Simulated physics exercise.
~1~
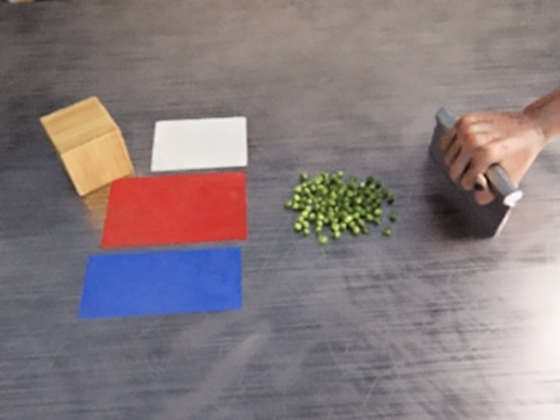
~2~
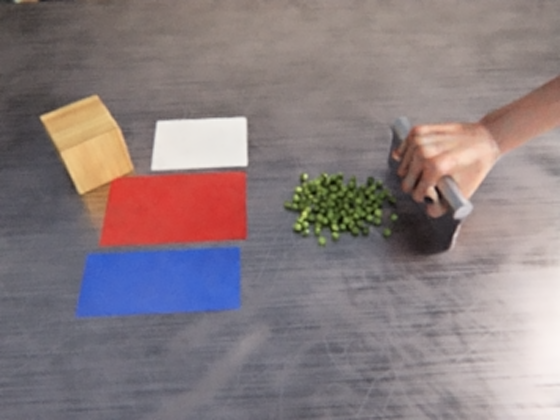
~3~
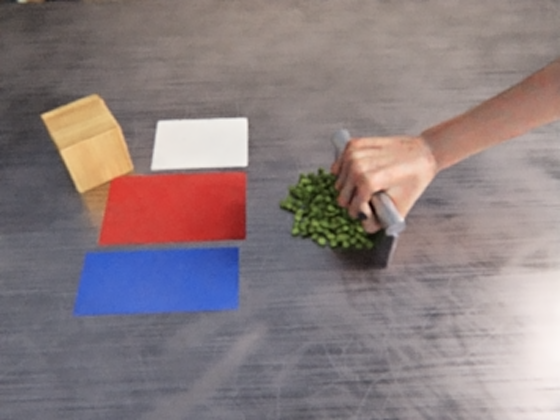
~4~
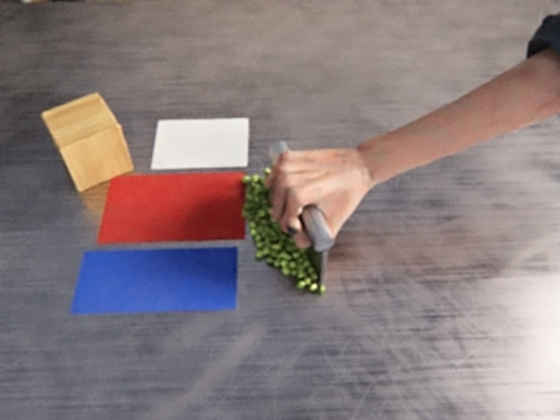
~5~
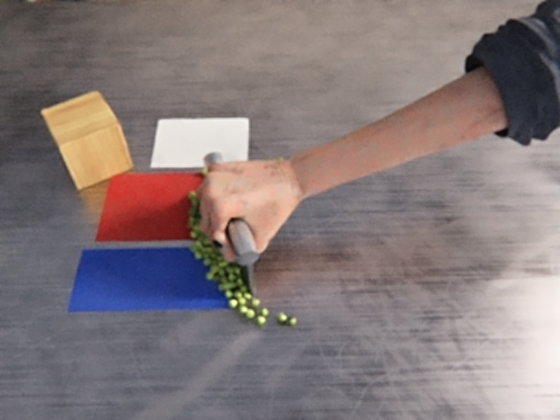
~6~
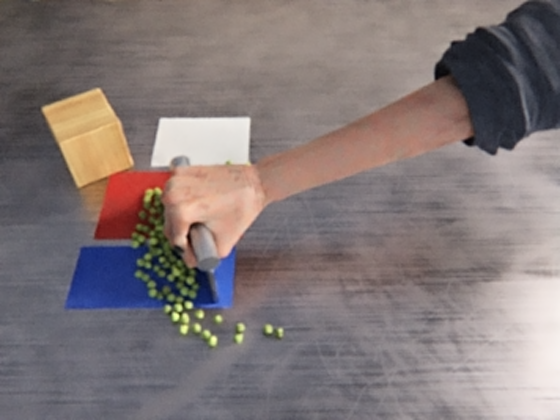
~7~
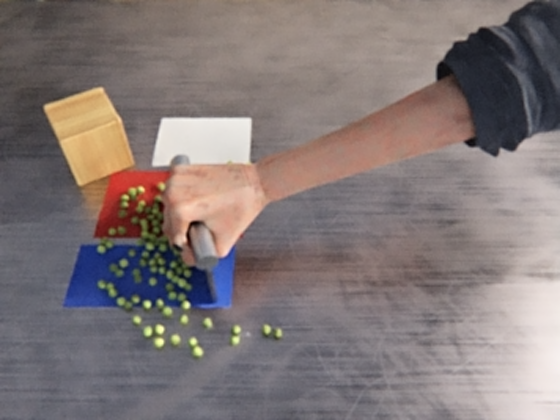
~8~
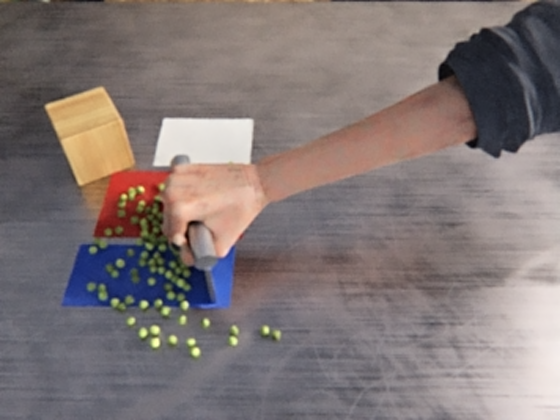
On a grey surface, a hand scrapes green peas leftwards, scattering them across red and blue sheets.
